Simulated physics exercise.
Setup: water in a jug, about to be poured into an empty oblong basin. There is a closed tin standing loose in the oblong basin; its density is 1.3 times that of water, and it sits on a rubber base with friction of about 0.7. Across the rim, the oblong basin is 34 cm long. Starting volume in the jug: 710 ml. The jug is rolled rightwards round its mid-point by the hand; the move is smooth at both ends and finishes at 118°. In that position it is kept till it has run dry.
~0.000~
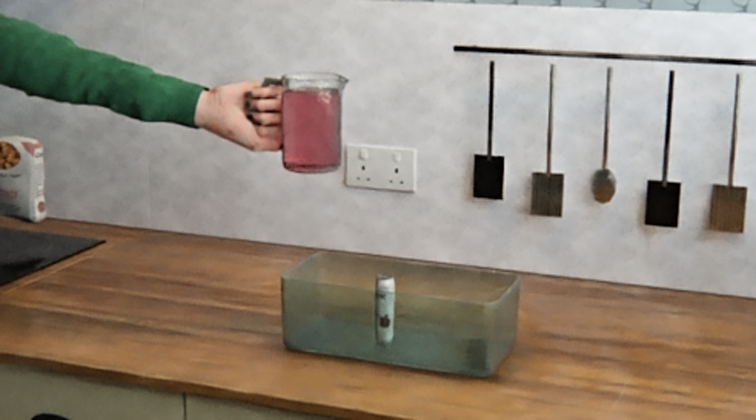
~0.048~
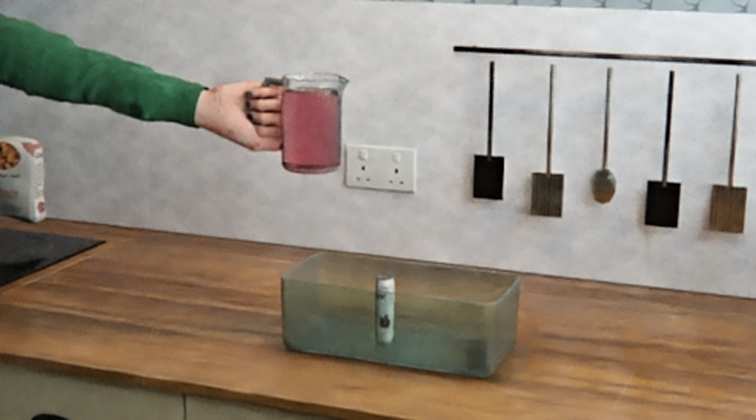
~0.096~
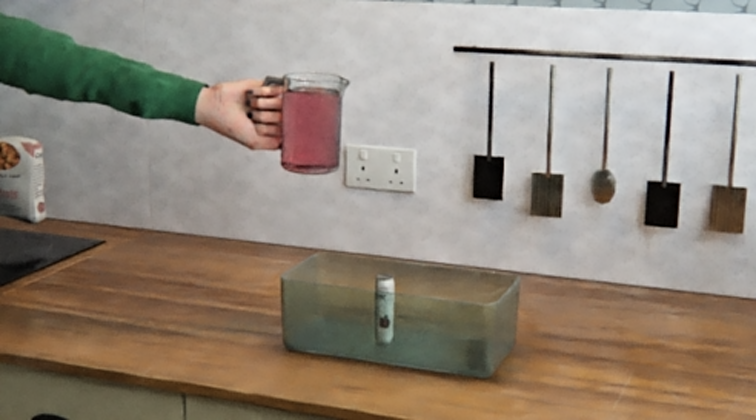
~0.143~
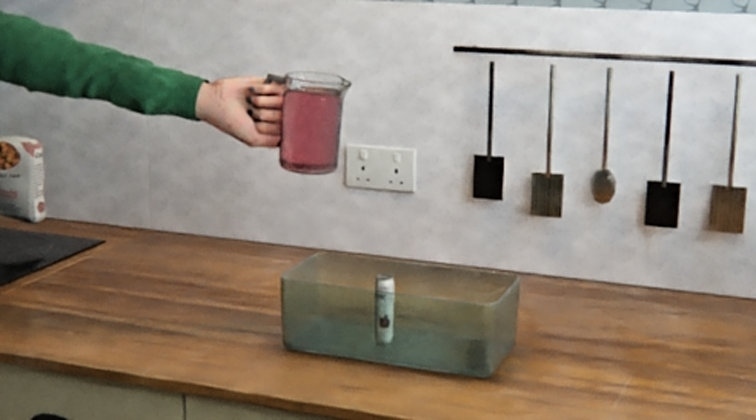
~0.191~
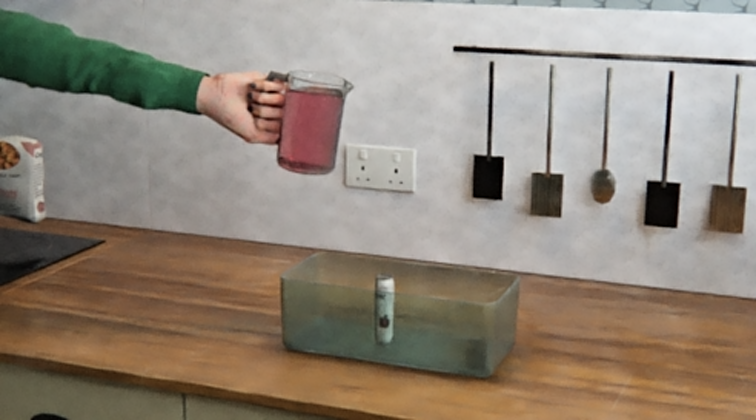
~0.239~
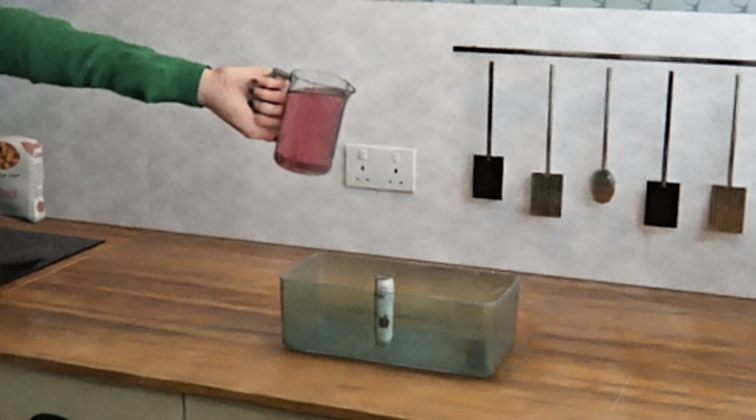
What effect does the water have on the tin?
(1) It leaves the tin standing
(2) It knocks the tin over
1.
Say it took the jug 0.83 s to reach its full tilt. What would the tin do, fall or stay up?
Result: Tin upright.
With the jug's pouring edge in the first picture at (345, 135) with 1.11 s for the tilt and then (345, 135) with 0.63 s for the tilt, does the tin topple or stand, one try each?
Run one: It tumbles. Run two: It tumbles.
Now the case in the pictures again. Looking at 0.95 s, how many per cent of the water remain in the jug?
About 26 % is still there.
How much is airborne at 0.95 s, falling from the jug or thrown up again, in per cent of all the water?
34 in a hundred, give or take.
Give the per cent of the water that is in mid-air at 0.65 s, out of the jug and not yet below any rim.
At that moment, about 16 percent.
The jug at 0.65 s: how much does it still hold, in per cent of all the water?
Around 84 in a hundred.
After 0.65 s the tilt is 75° and 83 per cent is still to pour; the tin stands where it began.
After 0.95 s the tilt is 112° and 26 per cent is still to pour; the tin stands where it began.
After 1.27 s the tilt is 118° and 0 per cent is still to pour; the tin stands where it began.
After 1.61 s the tilt is 118° and 0 per cent is still to pour; the tin stands where it began.
In the end the tin stands where it began.
